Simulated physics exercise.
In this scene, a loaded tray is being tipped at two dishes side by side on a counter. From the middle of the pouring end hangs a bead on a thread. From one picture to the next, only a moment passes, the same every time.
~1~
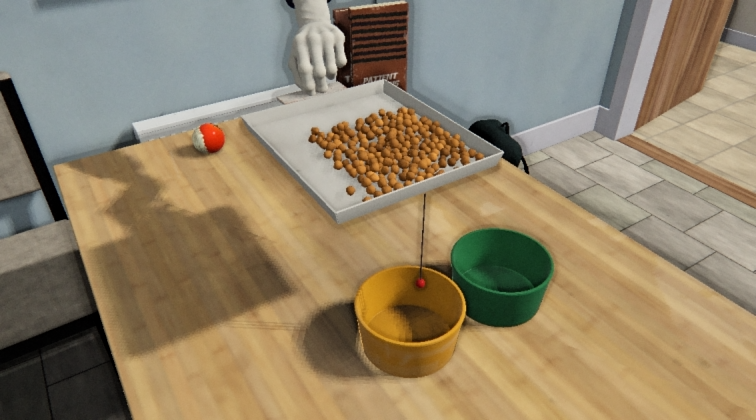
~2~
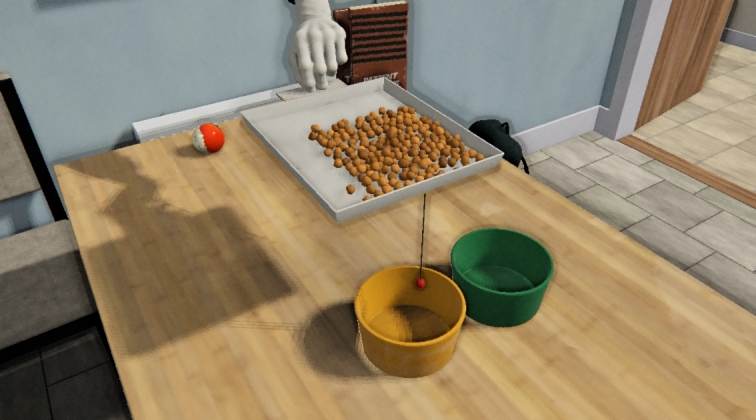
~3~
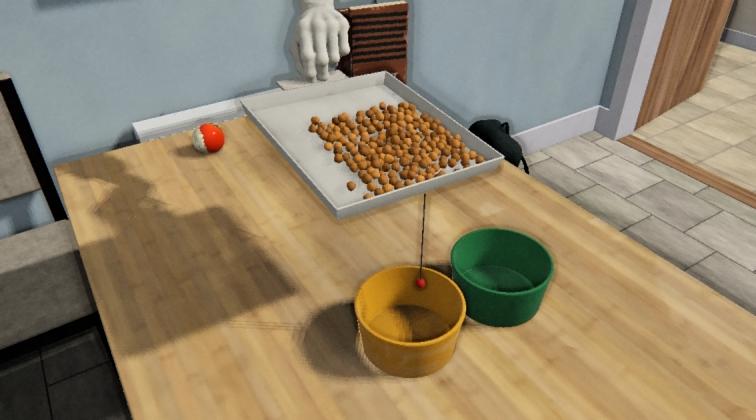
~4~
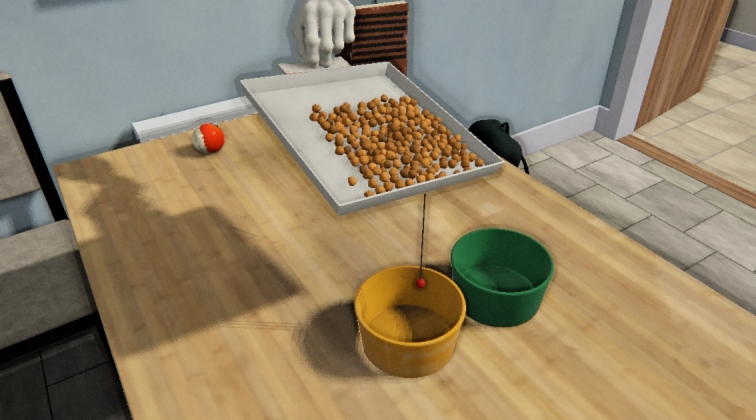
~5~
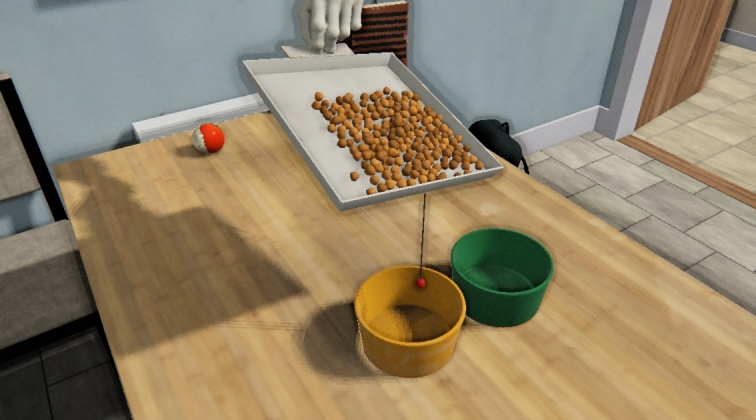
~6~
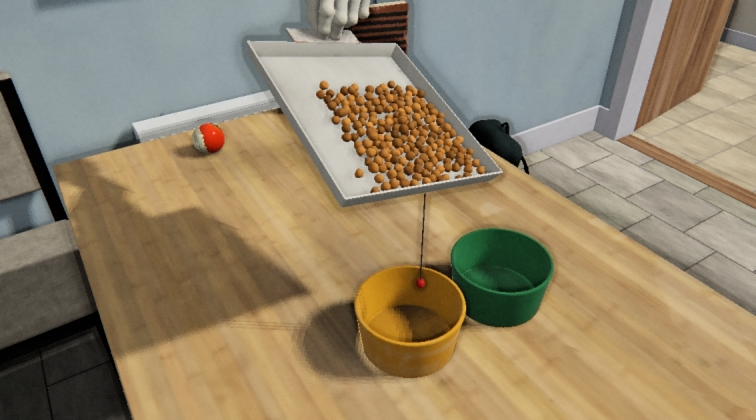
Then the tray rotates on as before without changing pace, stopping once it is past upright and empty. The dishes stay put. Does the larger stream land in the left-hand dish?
Oh, the winner here is the right dish, by the look of it.
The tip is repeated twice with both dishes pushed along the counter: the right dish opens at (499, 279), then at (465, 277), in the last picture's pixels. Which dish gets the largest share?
For the first position it is the one at right; for the second, the one at right.
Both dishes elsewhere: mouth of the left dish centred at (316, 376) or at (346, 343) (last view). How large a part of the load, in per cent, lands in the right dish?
About 10% on the first try and 50% on the second.
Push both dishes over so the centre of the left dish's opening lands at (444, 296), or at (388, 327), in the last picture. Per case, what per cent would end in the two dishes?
Close to 60 in a hundred, then close to 80 in a hundred.
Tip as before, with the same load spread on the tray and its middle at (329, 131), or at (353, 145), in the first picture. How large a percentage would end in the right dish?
Roughly 80 and 70 percent, in that order.
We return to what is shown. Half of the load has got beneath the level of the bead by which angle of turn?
About 115° of tilt.
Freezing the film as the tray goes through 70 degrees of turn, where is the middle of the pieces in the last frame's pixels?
Somewhere about pixel (442, 129).
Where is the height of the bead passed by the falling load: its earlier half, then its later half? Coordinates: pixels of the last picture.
Starting near (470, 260), moving on to near (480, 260).
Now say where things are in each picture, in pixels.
The first frame shows corners of the pouring end near (338, 209) and (498, 151), level; middle of the load near (398, 147), roasted chickpeas; left dish near (441, 353); right dish near (534, 303); bead on its thread near (420, 283).
The second frame shows corners of the pouring end near (338, 208) and (498, 152), level; middle of the load near (398, 146).
The third frame shows corners of the pouring end near (339, 205) and (498, 156), tipped barely, lowest at the right corner; middle of the load near (399, 143).
The fourth frame shows corners of the pouring end near (341, 201) and (498, 160), tipped a little, lowest at the right corner; middle of the load near (400, 139).
The fifth frame shows corners of the pouring end near (344, 197) and (498, 165), tipped clearly, lowest at the right corner; middle of the load near (402, 136).
The sixth frame shows corners of the pouring end near (347, 194) and (497, 169), tipped clearly, lowest at the right corner; middle of the load near (405, 133), only a few on the move; left dish near (441, 353); right dish near (534, 303).
Shortly afterwards, tray tipped steeply; all but a few on the tray; only a few in the right dish; only a few in the air.
Next, tray tipped past a quarter turn; near half on the tray; only a few in the left dish; a little in the right dish; only a few outside both; near a third in the air.
Some moments later, tray tipped past a quarter turn; a little in the left dish; near two thirds in the right dish; near a quarter outside both.
In the end, tray tipped past a quarter turn; a little in the left dish; near two thirds in the right dish; near a quarter outside both.
